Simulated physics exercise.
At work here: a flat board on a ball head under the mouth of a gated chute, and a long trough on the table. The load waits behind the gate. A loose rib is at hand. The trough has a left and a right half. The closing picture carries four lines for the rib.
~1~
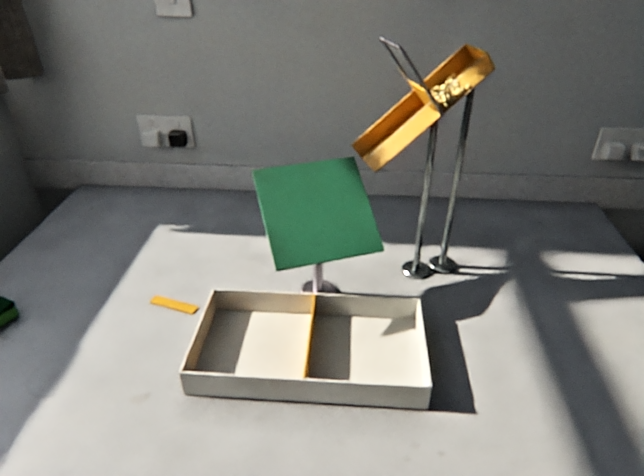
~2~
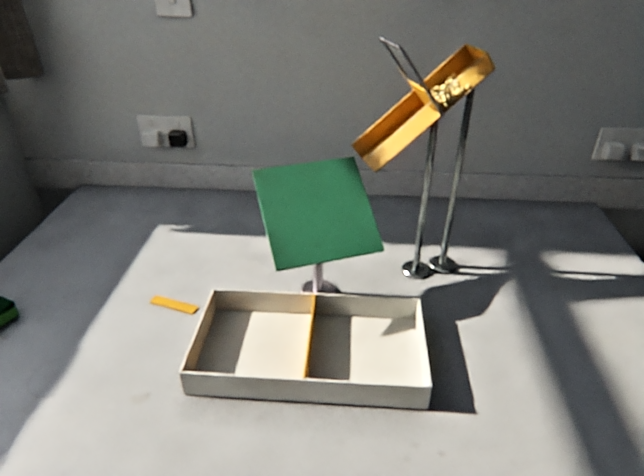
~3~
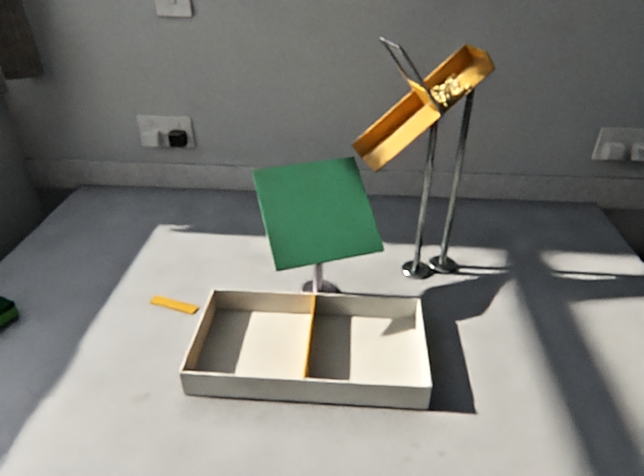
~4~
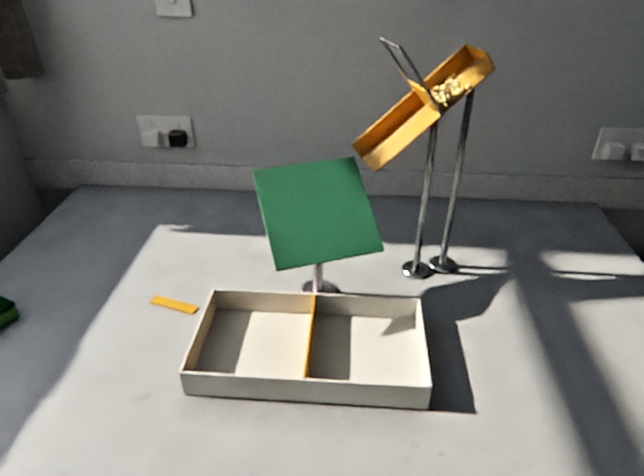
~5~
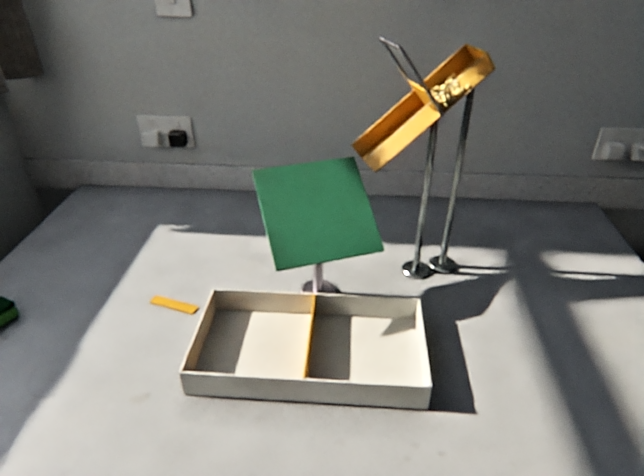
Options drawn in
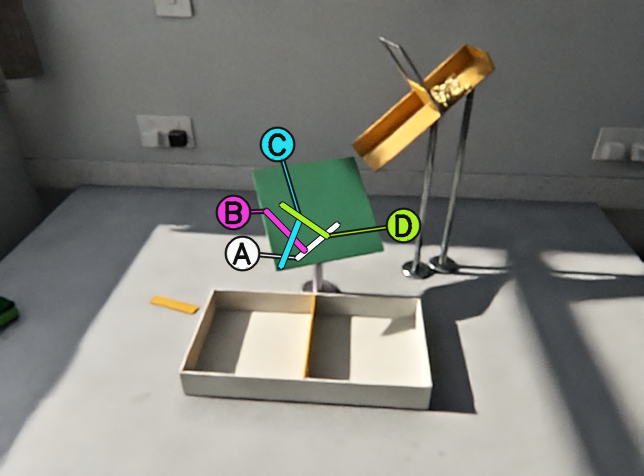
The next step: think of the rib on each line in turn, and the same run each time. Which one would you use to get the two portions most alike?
Choose C.
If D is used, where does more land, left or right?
The right half.
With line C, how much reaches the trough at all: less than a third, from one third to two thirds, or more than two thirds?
More than two thirds.
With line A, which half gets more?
Left.
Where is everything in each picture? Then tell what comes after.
In the first frame, load behind the gate at (443, 95), soya beans; lip of the chute at (368, 165), sloping fairly steeply.
In the second frame, middle of the board at (318, 210), tilted fairly steeply; middle of its low edge at (332, 260); of its high edge at (304, 163).
In the third frame, front corners of the trough at (180, 372) and (431, 387); front end of its middle wall at (303, 379); gate still shut at (420, 90).
In the fourth frame, middle of the load at (443, 95); lip at (368, 165).
In the fifth frame, middle of the load at (443, 95); lip at (368, 165).
On the marked copy, line A from (337, 224) to (297, 258); line B from (266, 211) to (304, 250); line C from (300, 218) to (281, 266); line D from (282, 204) to (327, 235).
With A, of what is caught, most in the left half, about a quarter in the right.
With B, of what is caught, a small part in the left half, nearly all in the right.
With C, of what is caught, about two thirds in the left half, about a third in the right.
With D, of what is caught, none in the left half, all in the right.
